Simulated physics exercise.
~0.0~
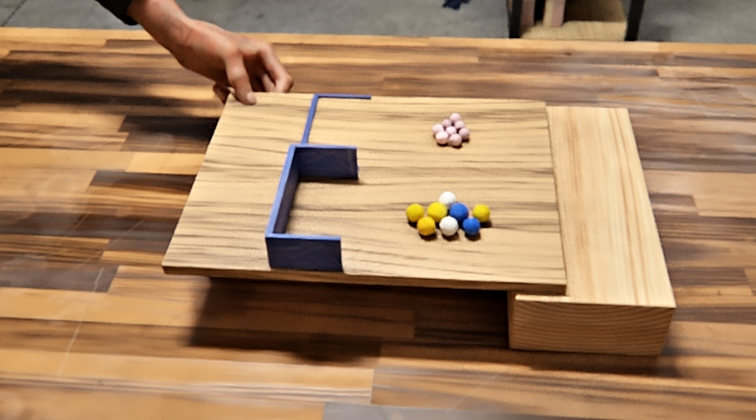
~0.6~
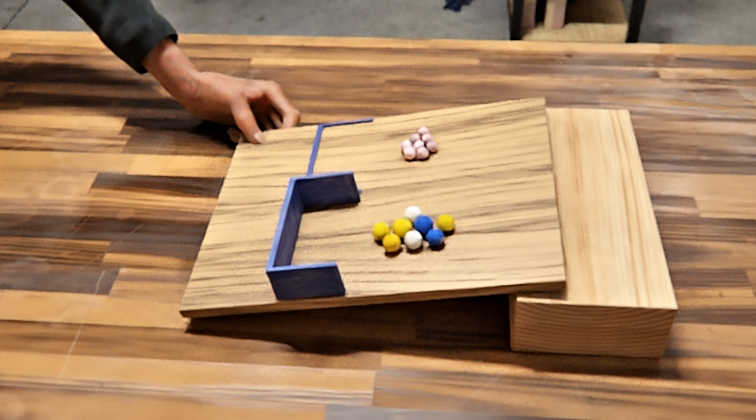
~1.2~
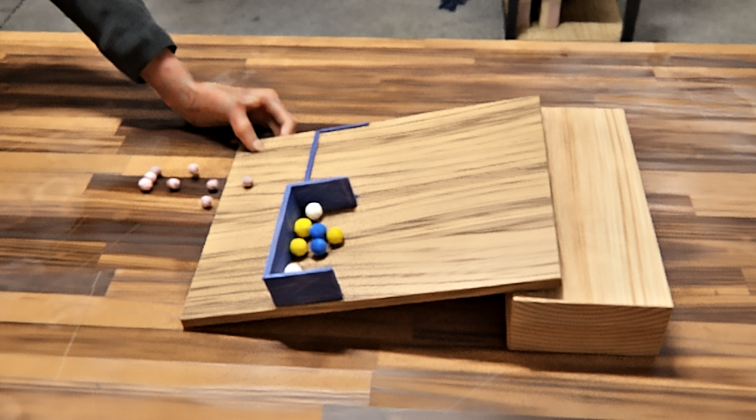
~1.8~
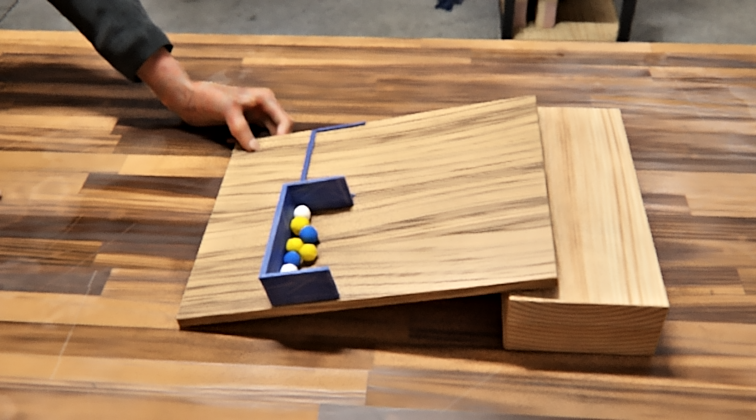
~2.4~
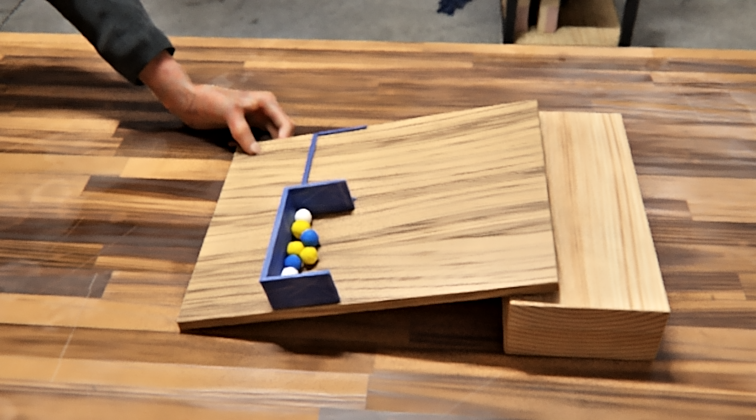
Coloured balls rolling into a blue bar as a hand lowers a wooden board, while pink ones roll past and out of sight.
